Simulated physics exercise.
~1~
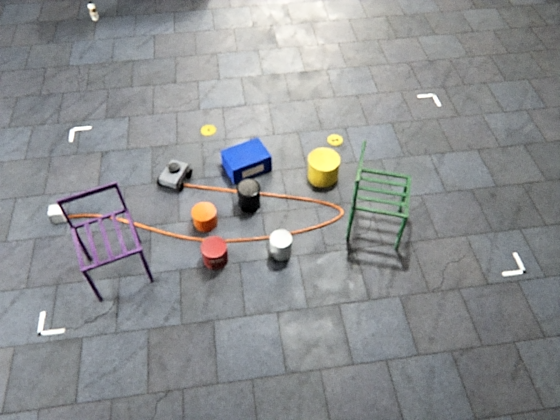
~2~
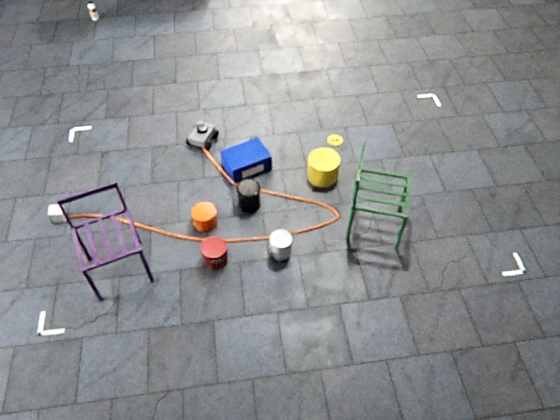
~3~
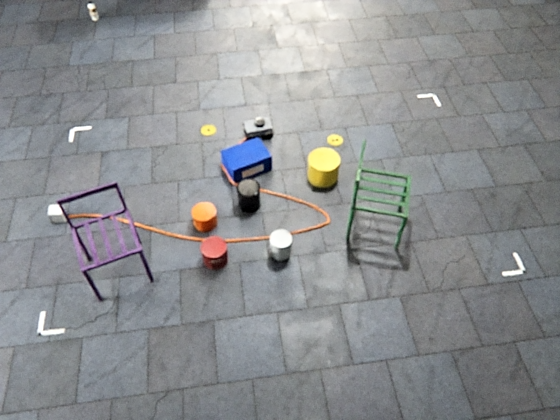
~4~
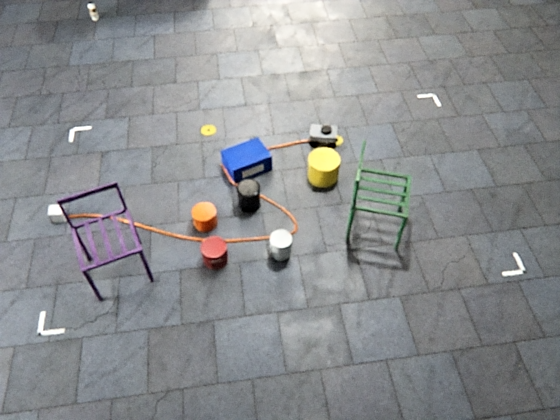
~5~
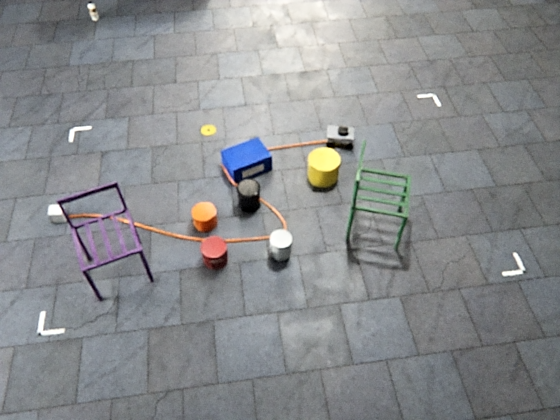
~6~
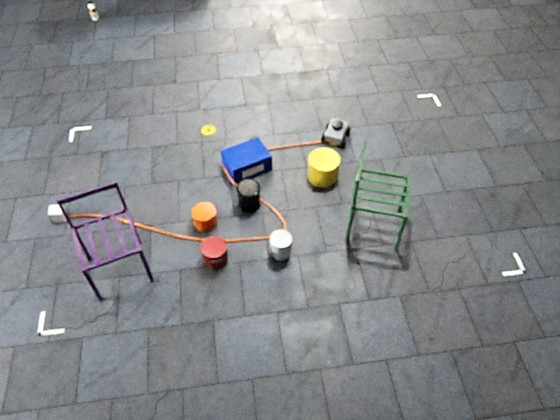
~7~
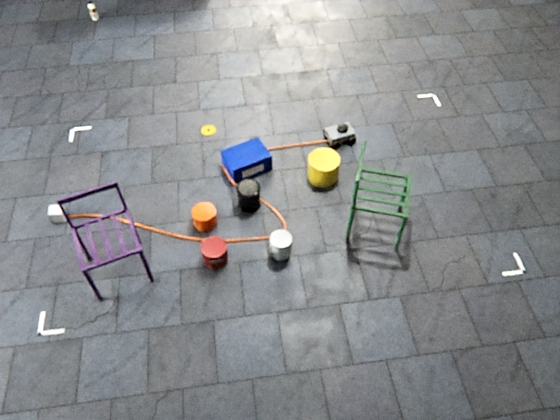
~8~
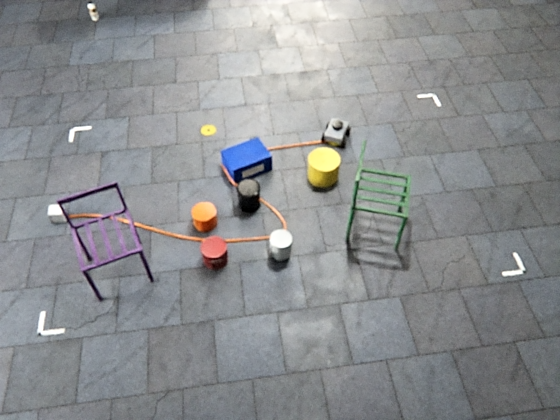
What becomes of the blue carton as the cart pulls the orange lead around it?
The blue carton keeps its place, with the lead running past it to the cart.
